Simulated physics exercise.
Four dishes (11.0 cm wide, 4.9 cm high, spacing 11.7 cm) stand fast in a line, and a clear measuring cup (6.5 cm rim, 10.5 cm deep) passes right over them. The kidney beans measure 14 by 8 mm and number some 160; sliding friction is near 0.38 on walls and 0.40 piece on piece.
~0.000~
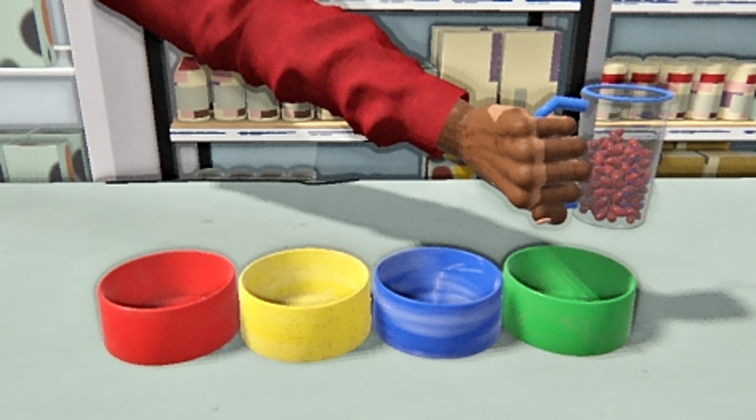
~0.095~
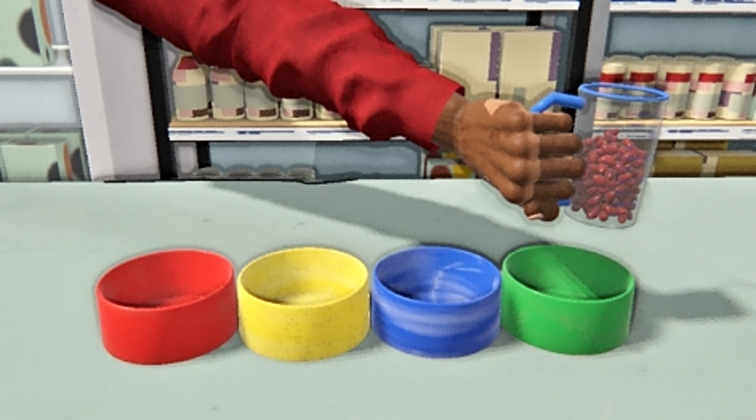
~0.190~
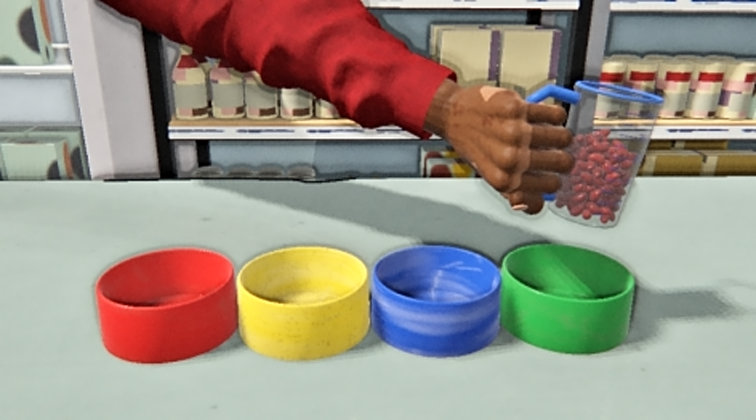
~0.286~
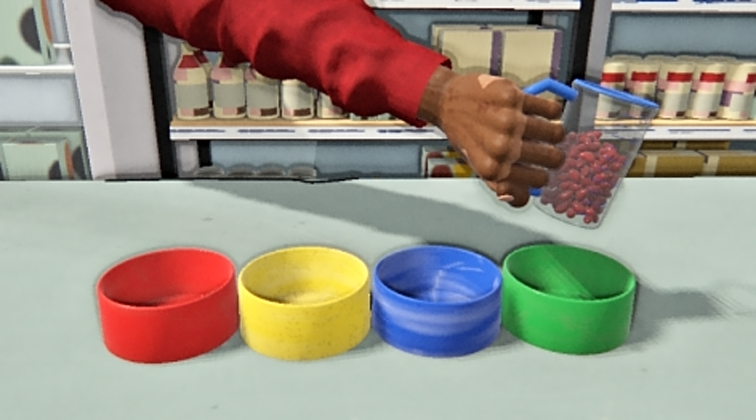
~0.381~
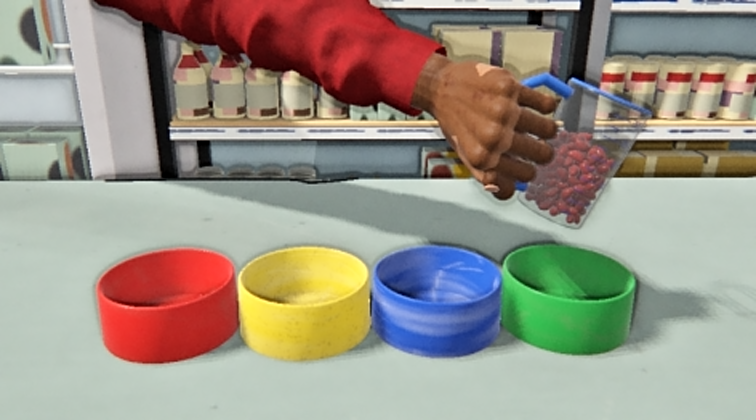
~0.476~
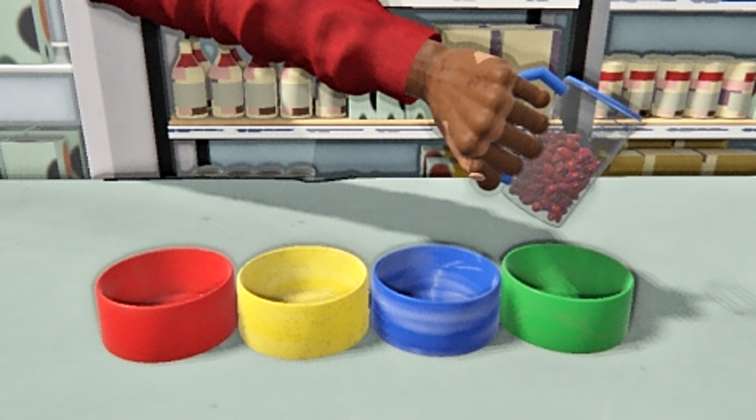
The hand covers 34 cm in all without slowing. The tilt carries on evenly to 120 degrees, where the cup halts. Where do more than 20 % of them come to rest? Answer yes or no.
Red dish: No; blue dish: Yes; green dish: No; yellow dish: No; on the counter: No.
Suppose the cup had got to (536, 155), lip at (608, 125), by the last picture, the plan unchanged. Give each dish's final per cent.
Red 0; blue 70; green 0; yellow 20.
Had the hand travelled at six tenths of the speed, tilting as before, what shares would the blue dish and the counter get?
Blue 0; counter 0.
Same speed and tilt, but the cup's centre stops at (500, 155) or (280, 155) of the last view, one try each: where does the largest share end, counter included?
Most goes to: Green, then blue.
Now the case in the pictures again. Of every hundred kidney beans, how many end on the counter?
Roughly 0 per cent.
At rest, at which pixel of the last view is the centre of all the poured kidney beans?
Near (450, 303).
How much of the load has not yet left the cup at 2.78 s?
About 0 per cent.
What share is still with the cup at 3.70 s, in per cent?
About 0 per cent.
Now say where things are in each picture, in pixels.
The first picture shows cup at (617, 157), tilt 0 degrees, lip at (666, 93), moved 0.0 cm; middle of the pieces at (613, 182); green dish at (569, 272); blue dish at (438, 274); yellow dish at (305, 276); red dish at (169, 278).
The second picture shows cup at (611, 156), tilt 3 degrees, lip at (663, 94), moved 0.4 cm; middle of the pieces at (607, 181).
The third picture shows cup at (600, 155), tilt 9 degrees, lip at (657, 99), moved 1.3 cm; middle of the pieces at (593, 180).
The fourth picture shows cup at (590, 156), tilt 15 degrees, lip at (652, 105), moved 2.2 cm; middle of the pieces at (580, 180).
The fifth picture shows cup at (579, 156), tilt 22 degrees, lip at (645, 112), moved 3.2 cm; middle of the pieces at (566, 180).
The sixth picture shows cup at (566, 155), tilt 28 degrees, lip at (635, 117), moved 4.1 cm; middle of the pieces at (551, 178); green dish at (567, 270); blue dish at (436, 272); yellow dish at (303, 274); red dish at (167, 276). Its pace works out near 65 degrees a second; the hand travels 10 cm a second.
After 1.86 s, tilt 120 degrees; cup holds 65 %, blue 25 %, green 5 %.
Then, at 2.78 s, tilt 120 degrees; cup holds 0 %, blue 95 %, green 5 %.
After 3.70 s, tilt 120 degrees; cup holds 0 %, blue 95 %, green 5 %.
In the end, at 4.0 s, red 0 %, blue 95 %, green 5 %, yellow 0 %, counter 0 %.
